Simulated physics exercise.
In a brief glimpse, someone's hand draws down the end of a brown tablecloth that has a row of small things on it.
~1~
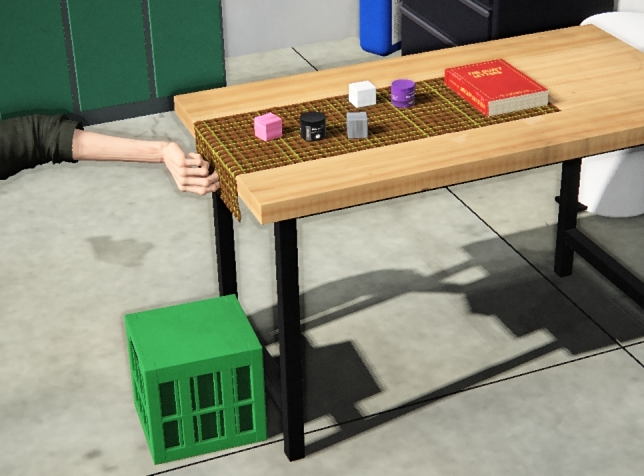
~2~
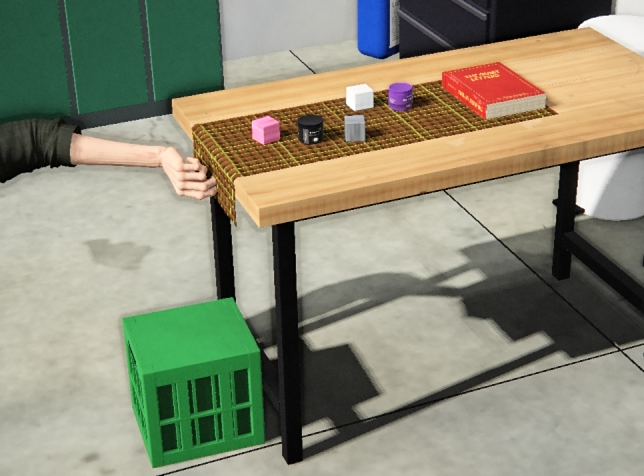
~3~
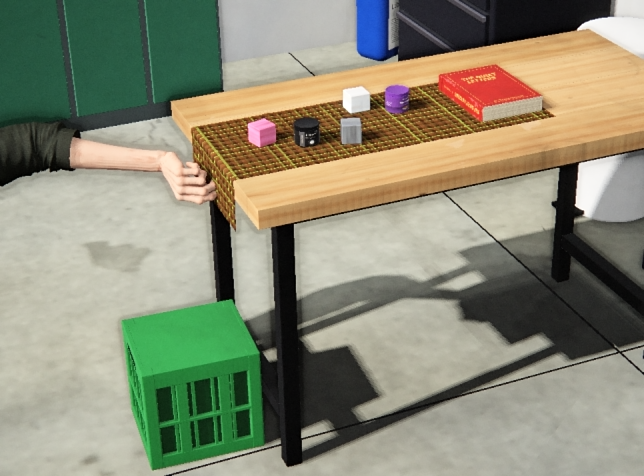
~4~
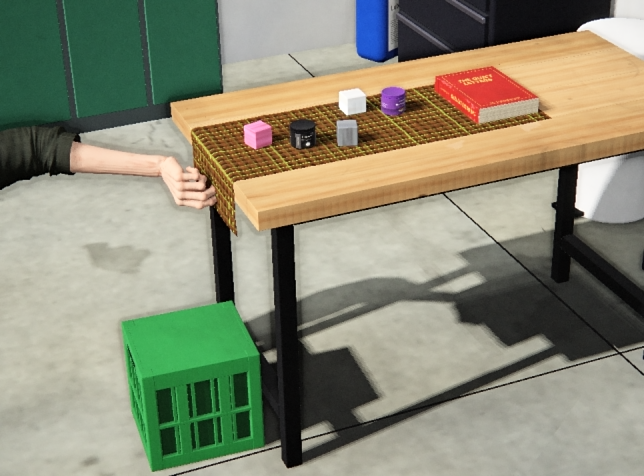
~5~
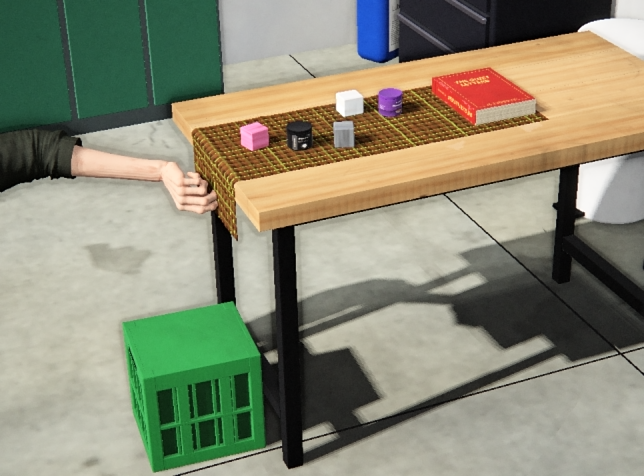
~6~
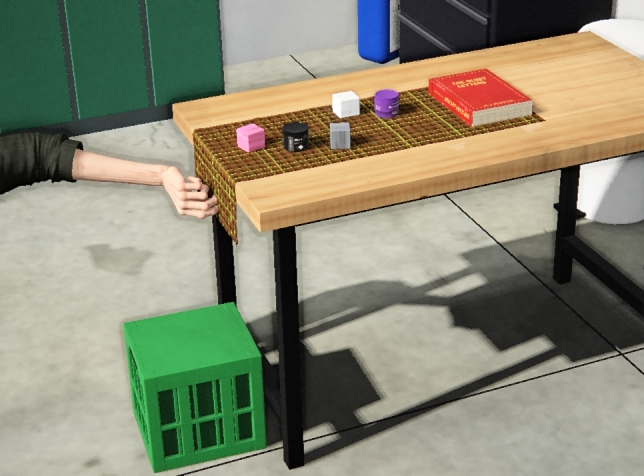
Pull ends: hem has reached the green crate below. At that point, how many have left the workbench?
Three things come off.
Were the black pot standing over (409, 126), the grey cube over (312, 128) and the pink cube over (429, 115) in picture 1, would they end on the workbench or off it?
Here's how it goes: The black pot remains in place, the grey cube leaves the top and the pink cube remains in place.
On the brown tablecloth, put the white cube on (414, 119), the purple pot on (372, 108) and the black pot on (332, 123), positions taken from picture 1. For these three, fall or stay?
In the end the white cube is still on top, the purple pot is still on top, and the black pot is no longer on top.
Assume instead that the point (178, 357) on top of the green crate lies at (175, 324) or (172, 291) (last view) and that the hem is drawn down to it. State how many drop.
The count would be 2 and then 1.
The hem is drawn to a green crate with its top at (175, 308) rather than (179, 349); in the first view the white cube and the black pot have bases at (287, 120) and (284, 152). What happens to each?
The white cube does not stay aboard, and the black pot does not stay aboard.
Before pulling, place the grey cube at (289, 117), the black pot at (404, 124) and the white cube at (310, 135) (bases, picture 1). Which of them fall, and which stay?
Grey cube: Off; black pot: Still on; white cube: Off.
Early on, hem near (219, 298); pink cube and black pot gone.
Midway, hem on the crate; pink cube, black pot and grey cube gone.
Finally, hem on the crate; pink cube, black pot and grey cube gone. It carries off three.
